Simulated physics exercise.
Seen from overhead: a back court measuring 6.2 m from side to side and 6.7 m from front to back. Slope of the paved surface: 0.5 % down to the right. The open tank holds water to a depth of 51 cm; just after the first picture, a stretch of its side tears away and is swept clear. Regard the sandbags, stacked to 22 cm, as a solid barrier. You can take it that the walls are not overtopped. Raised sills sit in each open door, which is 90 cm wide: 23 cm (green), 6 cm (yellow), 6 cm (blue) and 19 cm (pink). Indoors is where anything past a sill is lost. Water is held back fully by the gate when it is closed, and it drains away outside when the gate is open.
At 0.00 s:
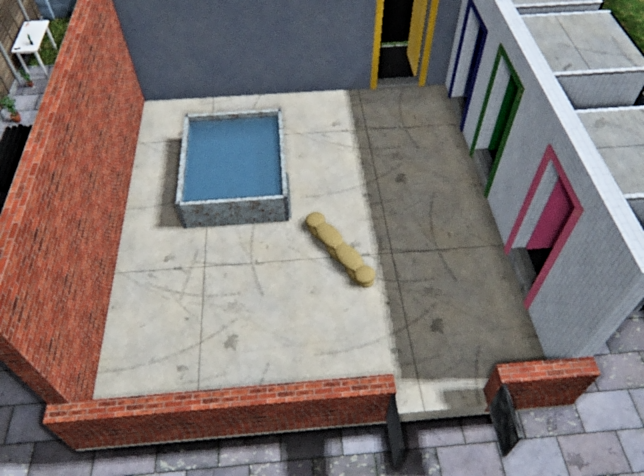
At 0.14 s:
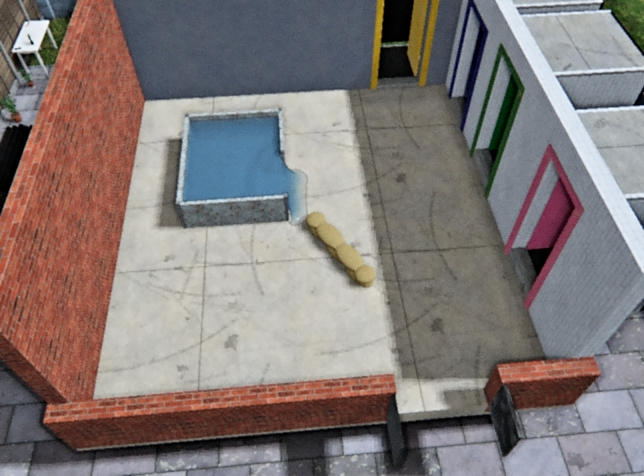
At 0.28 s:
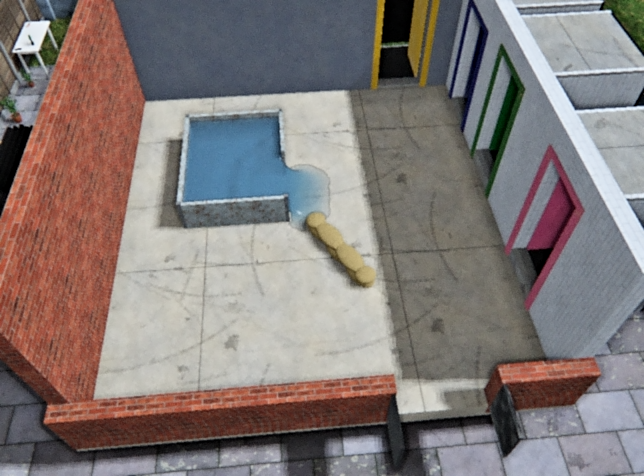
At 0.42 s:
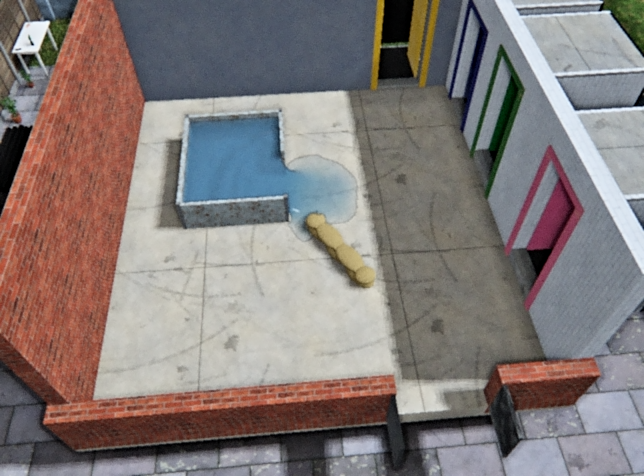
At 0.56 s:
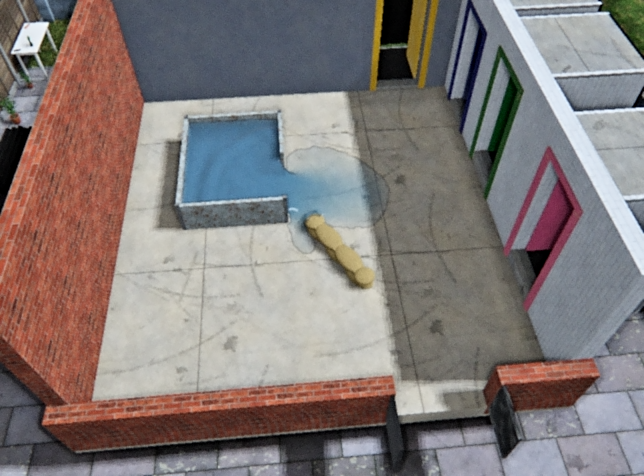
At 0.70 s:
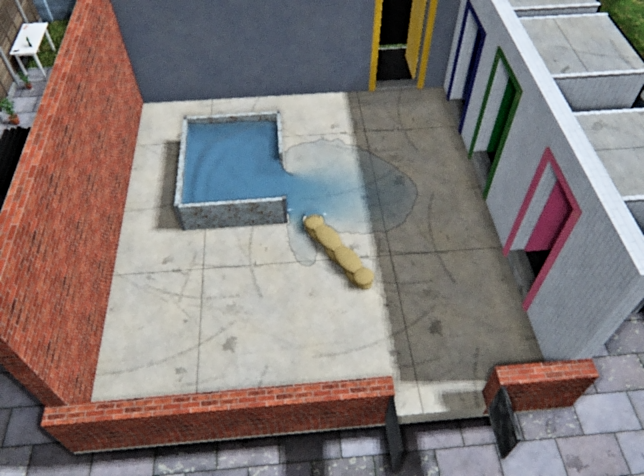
Water poured from the right side of a raised tank in a walled courtyard after part of its wall gave way, spreading rightward across the pale paving around the sandbags and into the shaded strip.
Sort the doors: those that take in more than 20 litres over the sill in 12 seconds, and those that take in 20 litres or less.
Sorted: The green door takes in 20 litres or less; the yellow door takes in more; the blue door takes in more; the pink door takes in 20 litres or less.
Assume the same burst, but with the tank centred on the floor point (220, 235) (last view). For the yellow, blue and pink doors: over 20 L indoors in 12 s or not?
Compared with that limit, yellow falls short, blue falls short and pink falls short.
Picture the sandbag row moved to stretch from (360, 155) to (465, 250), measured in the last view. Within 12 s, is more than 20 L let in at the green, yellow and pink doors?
Checking the limit, green is fine, yellow is fine, pink is fine.
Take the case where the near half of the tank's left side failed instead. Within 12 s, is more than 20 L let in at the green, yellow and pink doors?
Green door doesn't reach it, yellow door doesn't reach it, pink door doesn't reach it.
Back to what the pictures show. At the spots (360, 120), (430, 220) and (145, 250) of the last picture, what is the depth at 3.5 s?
Reading - approx. 1 / 3 / 0 cm.
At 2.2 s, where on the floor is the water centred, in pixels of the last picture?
(306, 190).
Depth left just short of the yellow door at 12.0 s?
Close to 4.5 cm of depth.
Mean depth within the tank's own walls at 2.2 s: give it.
The average depth is around 28 cm.
After 1.4 s water covers 25 % of the floor and is deepest (29 cm) near (315, 218); green door 16 cm at the sill, 0 L in, yellow door not reached, blue door not reached, pink door not reached.
After 2.2 s water covers 35 % of the floor and is deepest (24 cm) near (476, 192); green door 23 cm at the sill, 0 L in, yellow door not reached, blue door 9 cm at the sill, 0 L in, pink door 12 cm at the sill, 0 L in.
After 3.5 s water covers 35 % of the floor and is deepest (22 cm) near (440, 91); green door 16 cm at the sill, 0 L in, yellow door 10 cm at the sill, 1 L in, blue door 10 cm at the sill, 15 L in, pink door 10 cm at the sill, 0 L in.
After 7.0 s water covers 70 % of the floor and is deepest (10 cm) near (545, 384); green door 8 cm at the sill, 0 L in, yellow door 9 cm at the sill, 49 L in, blue door 10 cm at the sill, 54 L in, pink door 6 cm at the sill, 0 L in.
After 12.0 s water covers 95 % of the floor and is deepest (6 cm) near (485, 249); green door 6 cm at the sill, 0 L in, yellow door 4 cm at the sill, 59 L in, blue door 5 cm at the sill, 67 L in, pink door 5 cm at the sill, 0 L in.
